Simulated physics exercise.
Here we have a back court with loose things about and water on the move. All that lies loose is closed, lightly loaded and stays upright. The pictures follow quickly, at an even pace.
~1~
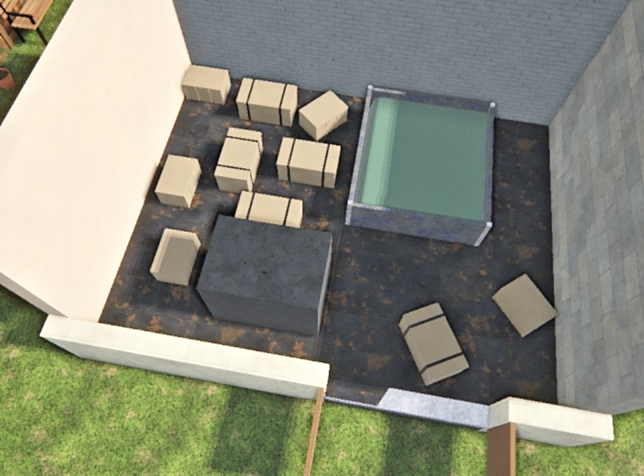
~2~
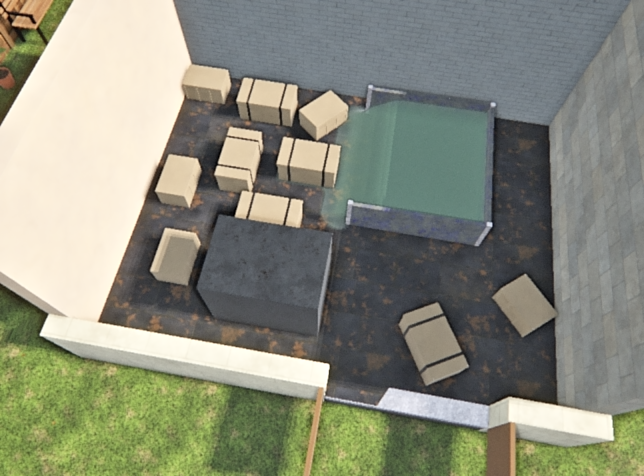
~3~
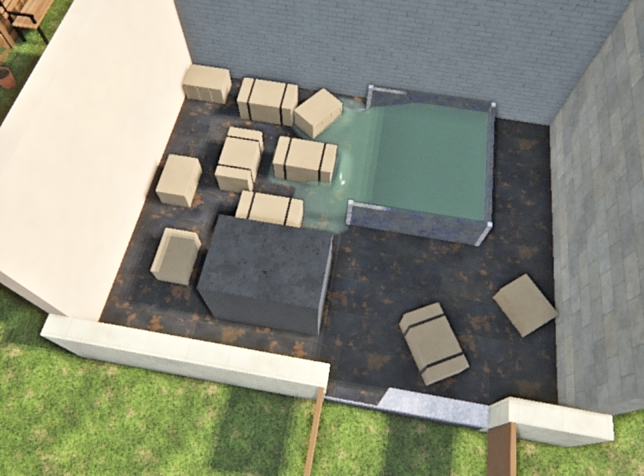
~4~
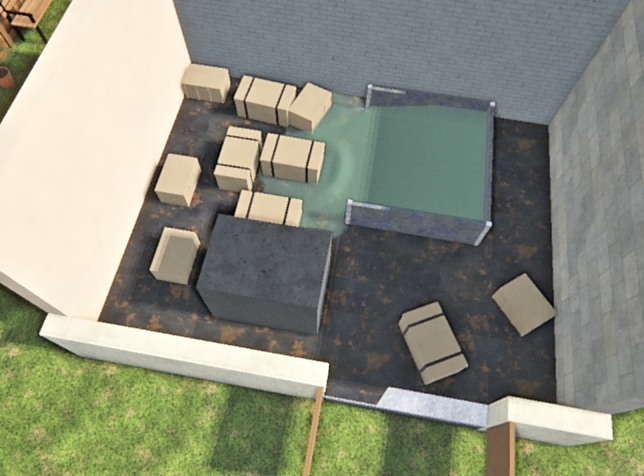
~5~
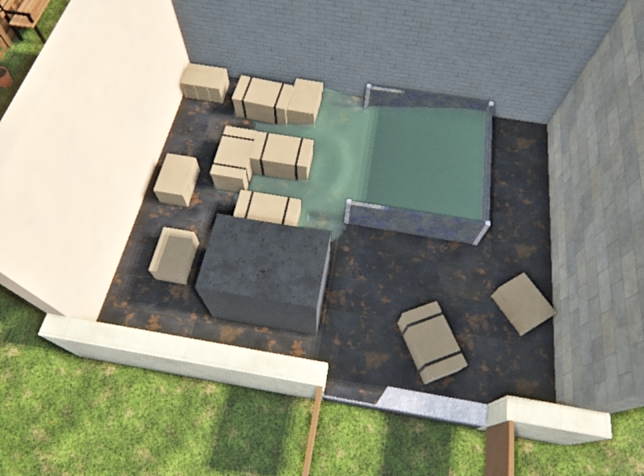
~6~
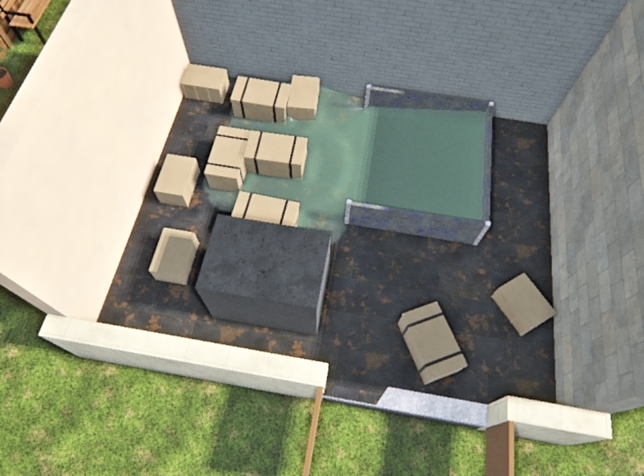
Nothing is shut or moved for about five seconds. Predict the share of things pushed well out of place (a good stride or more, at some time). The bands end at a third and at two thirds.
Share: At least two thirds.
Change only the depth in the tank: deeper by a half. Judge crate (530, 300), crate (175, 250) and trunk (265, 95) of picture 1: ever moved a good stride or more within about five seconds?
As listed: Never so far, pushed that far, pushed that far.
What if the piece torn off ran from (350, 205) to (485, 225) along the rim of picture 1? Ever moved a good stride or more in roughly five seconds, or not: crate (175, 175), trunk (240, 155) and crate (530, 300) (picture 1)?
In that order: Under that, under that, shifted that much.
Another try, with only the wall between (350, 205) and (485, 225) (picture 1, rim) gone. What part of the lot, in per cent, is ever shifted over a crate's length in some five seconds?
About 20 per cent.
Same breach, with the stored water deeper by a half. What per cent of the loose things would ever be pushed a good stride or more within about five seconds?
About 90 per cent.
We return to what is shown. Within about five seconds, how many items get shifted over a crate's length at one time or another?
I count 8.
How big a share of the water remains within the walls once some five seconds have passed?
Some 100 per cent.
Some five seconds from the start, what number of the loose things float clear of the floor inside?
8 of them.
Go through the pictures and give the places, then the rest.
The first frame shows a trunk at (309, 155) rests on the ground; a crate at (323, 108) rests on the ground; 0 of 10 have shifted.
The second frame shows a trunk at (309, 155) rests on the ground; a crate at (324, 108), on the bottom; 0 of 10 have shifted.
The third frame shows a trunk at (305, 154), on the bottom, close to its start; a crate at (318, 107) rests on the ground, close to its start; 2 of 10 have shifted.
The fourth frame shows a trunk at (292, 151) rests on the ground, close to its start; a crate at (310, 101), on the bottom, close to its start; 2 of 10 have shifted.
The fifth frame shows a trunk at (282, 149), on the bottom, a stride from its start; a crate at (305, 96), on the bottom, close to its start; 2 of 10 have shifted.
The sixth frame shows a trunk at (276, 147) rests on the ground, a stride from its start; a crate at (304, 92), afloat, a stride from its start; 4 of 10 have shifted.
A moment on, 2 of 10 are well off their spots; 2 afloat.
Next, 4 of 10 are well off their spots; 6 afloat.
Later, 5 of 10 are well off their spots; 8 afloat.
In the end, 8 of 10 are well off their spots, and 8 have been at some point; 8 afloat.
